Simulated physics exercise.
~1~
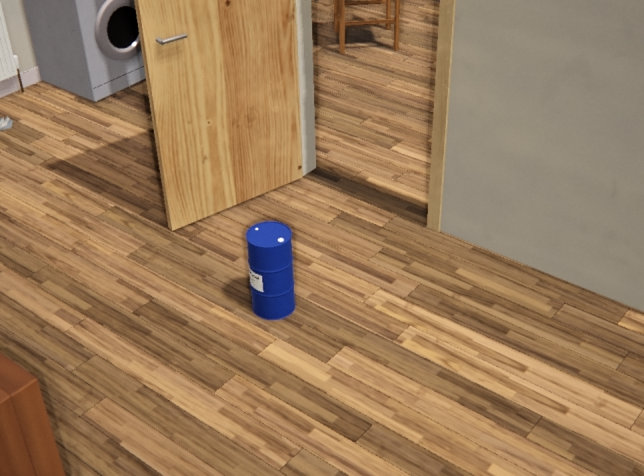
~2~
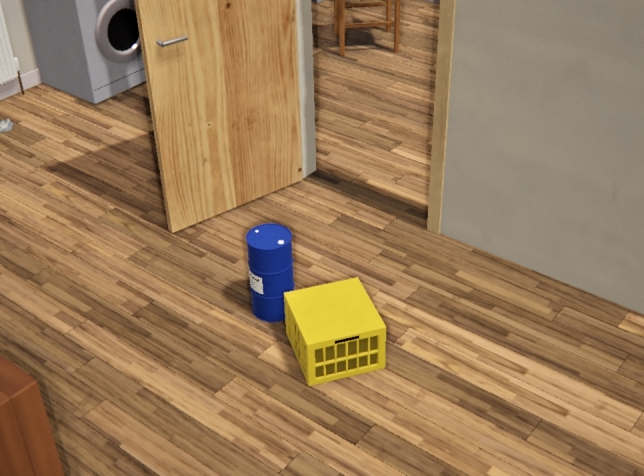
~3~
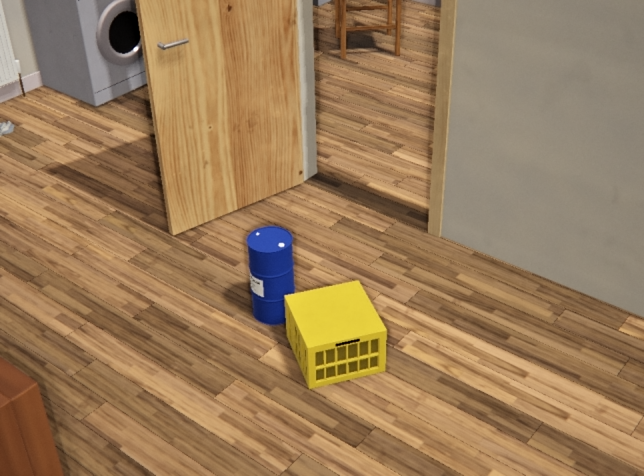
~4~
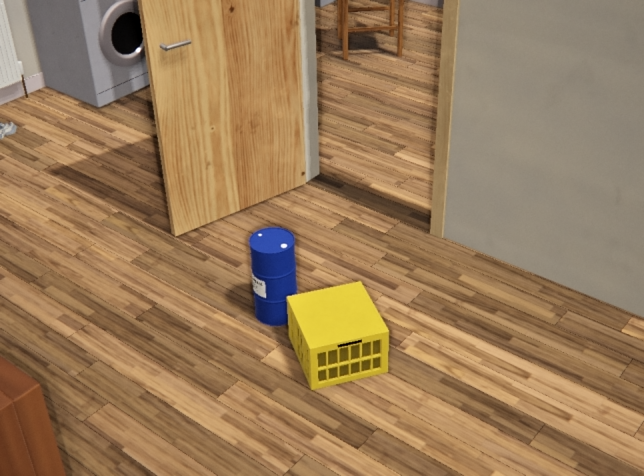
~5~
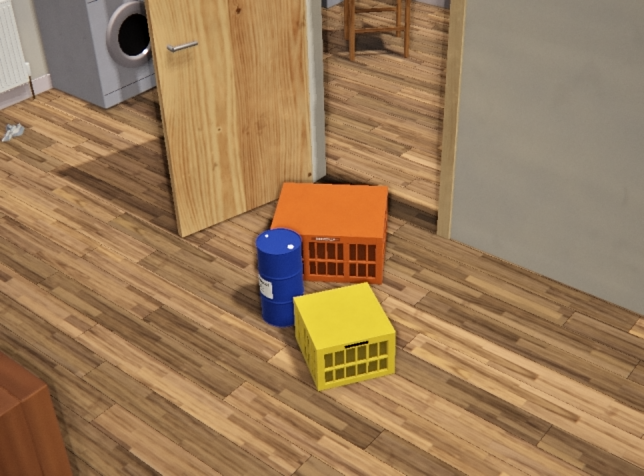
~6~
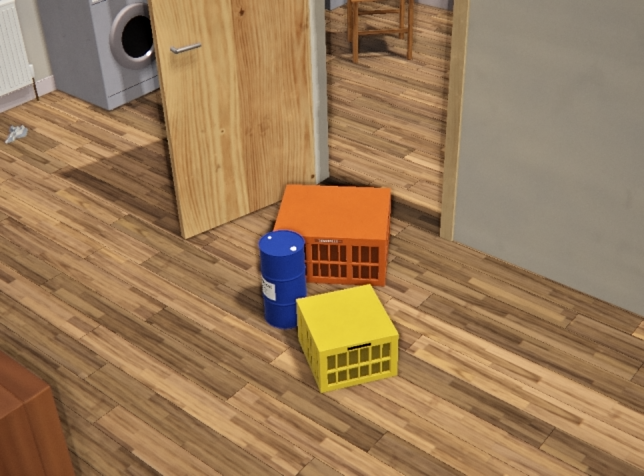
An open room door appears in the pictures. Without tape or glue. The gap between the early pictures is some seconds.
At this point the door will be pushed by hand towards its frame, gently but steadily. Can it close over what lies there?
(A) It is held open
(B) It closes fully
A, it is held open.
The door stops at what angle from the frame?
The door ends up some 65° open.
Then, 0.50 s later than the last frame, door 96° open.
Then, 0.80 s later than the last frame, door 85° open.
Then, 1.00 s later than the last frame, door 76° open.
Then, 1.20 s later than the last frame, door 69° open.
When it is over, door 67° open; all 3 as before. End places, in pixels of the last picture, orange chest near (337, 235).
